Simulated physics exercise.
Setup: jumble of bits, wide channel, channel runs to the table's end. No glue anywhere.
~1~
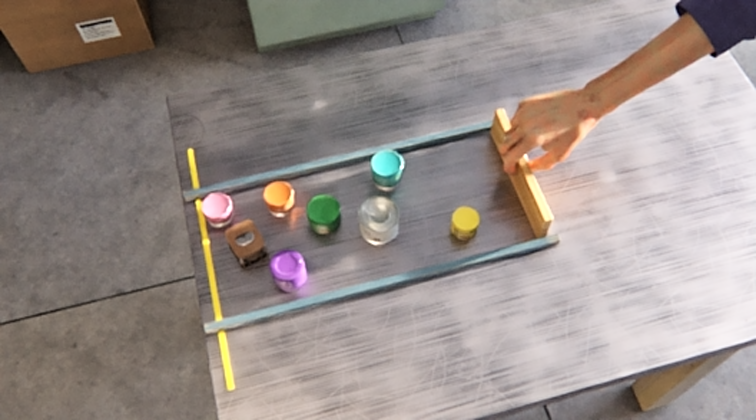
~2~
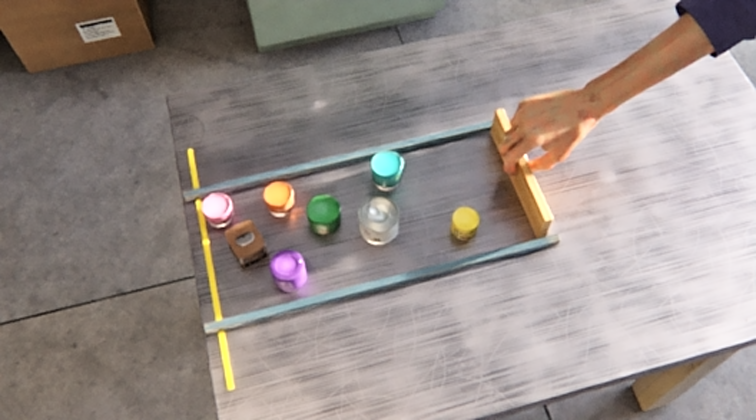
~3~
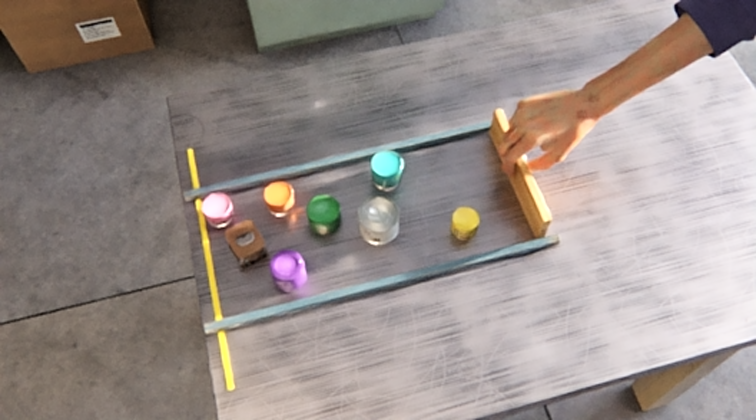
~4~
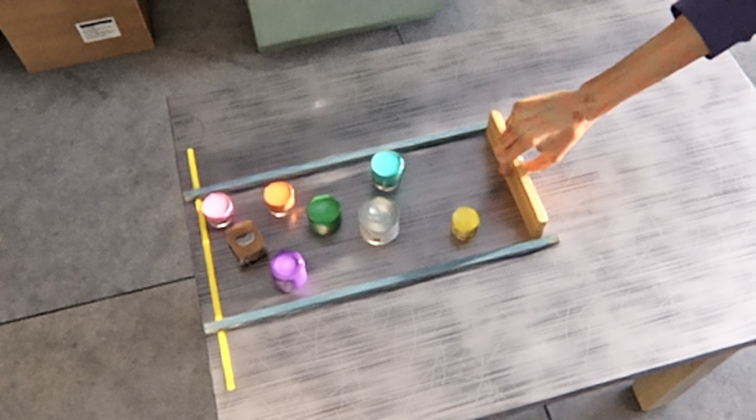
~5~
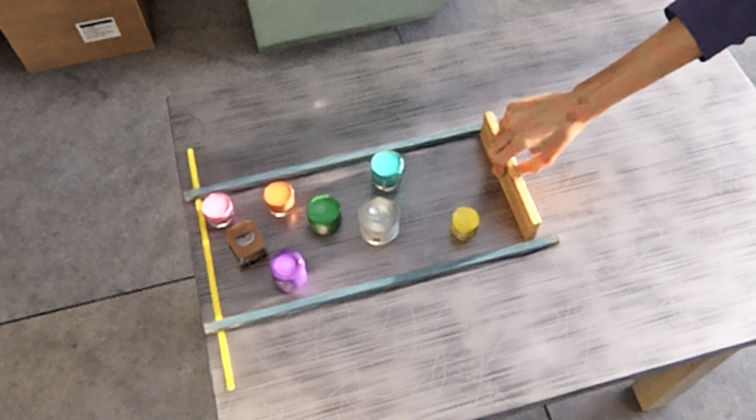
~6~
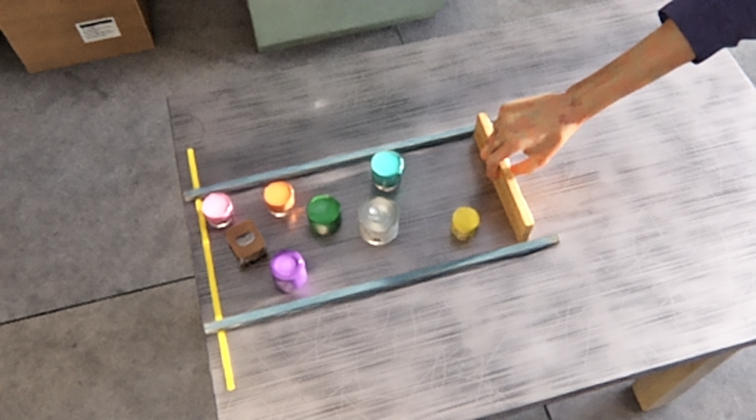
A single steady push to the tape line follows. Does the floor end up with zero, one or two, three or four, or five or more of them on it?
It ends up with five or more.
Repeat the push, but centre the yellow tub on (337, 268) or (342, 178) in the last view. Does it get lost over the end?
Taking the two spots in turn, it stays put and then gets knocked off.
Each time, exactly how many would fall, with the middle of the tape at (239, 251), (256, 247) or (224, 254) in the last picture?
Floor tally per try: 2 / 1 / 4.
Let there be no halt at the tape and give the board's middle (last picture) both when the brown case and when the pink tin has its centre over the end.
The brown case puts it at (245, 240), the pink tin at (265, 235).
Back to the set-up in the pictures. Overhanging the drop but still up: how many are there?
The total here is 3.
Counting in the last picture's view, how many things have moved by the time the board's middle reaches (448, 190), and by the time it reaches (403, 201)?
By then 1, and later 2.
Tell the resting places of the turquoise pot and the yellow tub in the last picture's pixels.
Roughly (182, 209), and the other roughly (202, 306).
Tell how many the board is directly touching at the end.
Count recorded: 3.
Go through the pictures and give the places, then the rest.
In the first frame, pink tin (218, 210); brown case (247, 244); purple lid (288, 271); board (520, 173); tape (208, 258).
In the second frame, brown case (247, 244); board (520, 173).
In the third frame, purple lid (288, 271); green tub (324, 215).
In the fourth frame, pink tin (218, 210); turquoise pot (387, 170).
In the fifth frame, brown case (247, 244); yellow tub (465, 224).
In the sixth frame, pink tin (218, 210); brown case (247, 244); purple lid (288, 271); board (502, 177); tape (208, 258).
Early on, none off yet; pink tin at rest near (218, 210); brown case at rest near (247, 244); purple lid at rest near (288, 271).
Finally, the number that fall off is five or more; lost, white pot, orange pot, purple lid, brown case and pink tin.
